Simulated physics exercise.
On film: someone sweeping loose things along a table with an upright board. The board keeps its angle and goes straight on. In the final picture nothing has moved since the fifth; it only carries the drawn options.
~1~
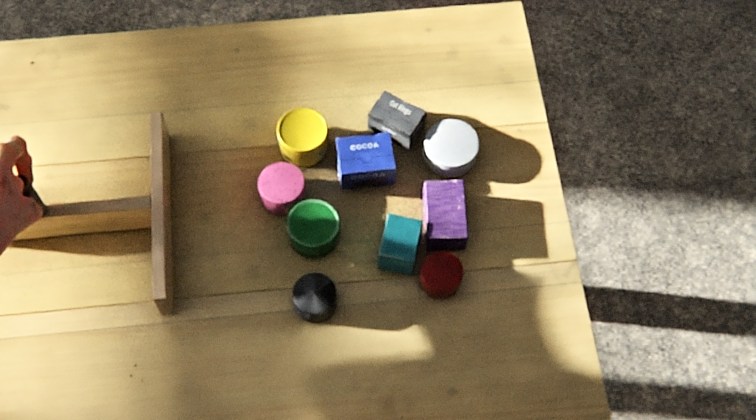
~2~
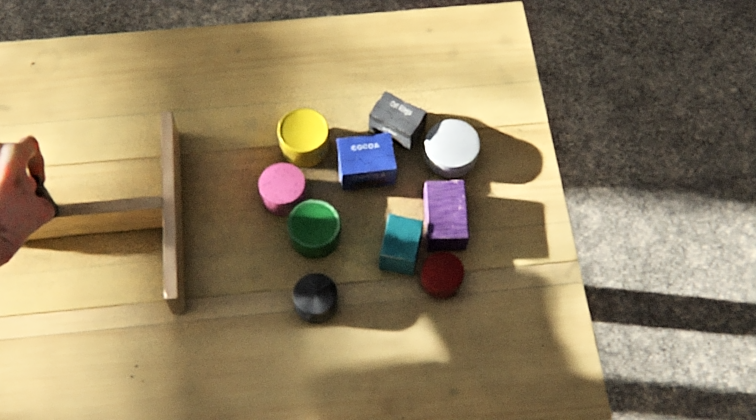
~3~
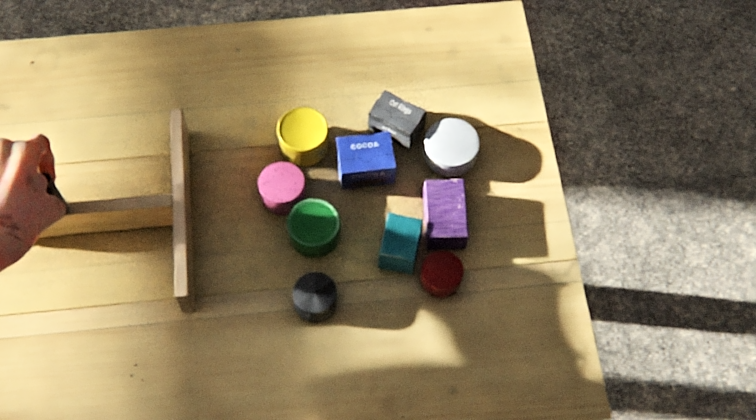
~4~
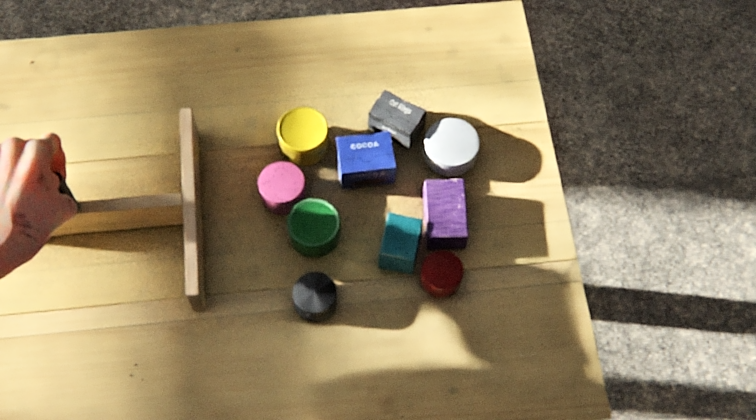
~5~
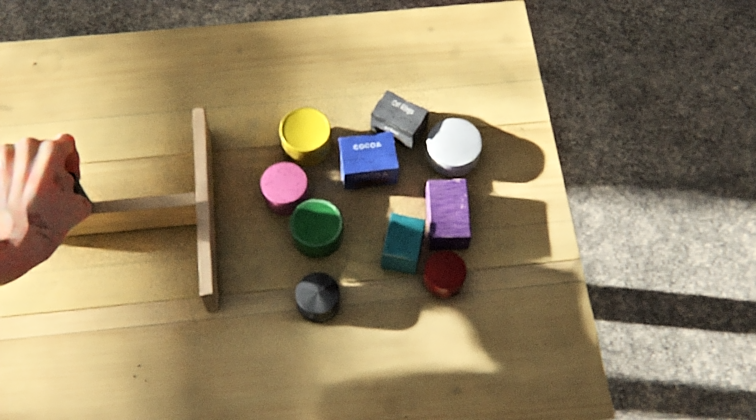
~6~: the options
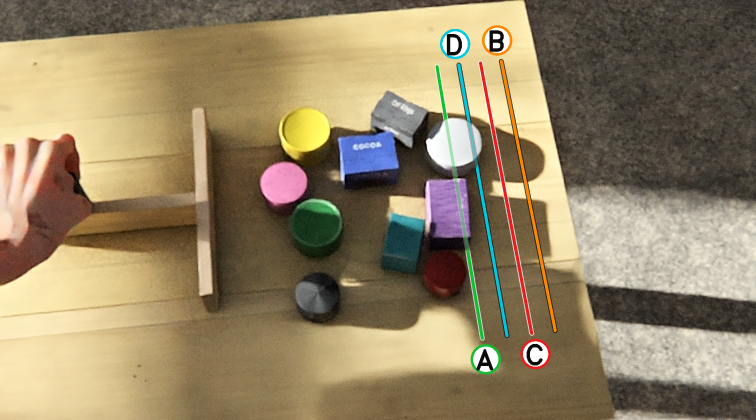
A hand at the left edge slides an upright wooden board slowly rightward across a pale wooden table, seen from above, with grey carpet beyond its right edge. Ahead of it sit yellow, pink, green and black round containers, with blue, dark grey, turquoise and purple blocks and white and red round ones farther right. The board narrows the gap without touching them, while the view stays nearly still.
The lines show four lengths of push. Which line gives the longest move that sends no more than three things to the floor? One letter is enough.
Up to line B.
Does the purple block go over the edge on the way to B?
Yes.
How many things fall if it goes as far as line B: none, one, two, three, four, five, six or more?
By then, three.
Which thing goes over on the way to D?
The white tin.
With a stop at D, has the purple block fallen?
No.
On the copy, A at (458, 194); B at (527, 187); C at (504, 189); D at (481, 191).
On B. First, board (321, 186); black tin (360, 298); yellow jar (346, 132).
Then, board (437, 175); white tin (526, 108); purple block (517, 208).
Finally, board (527, 167); blue packet over the edge; purple block over the edge; three fallen.
By contrast, A is within the limit but short; C is within the limit but short; D is within the limit but short.
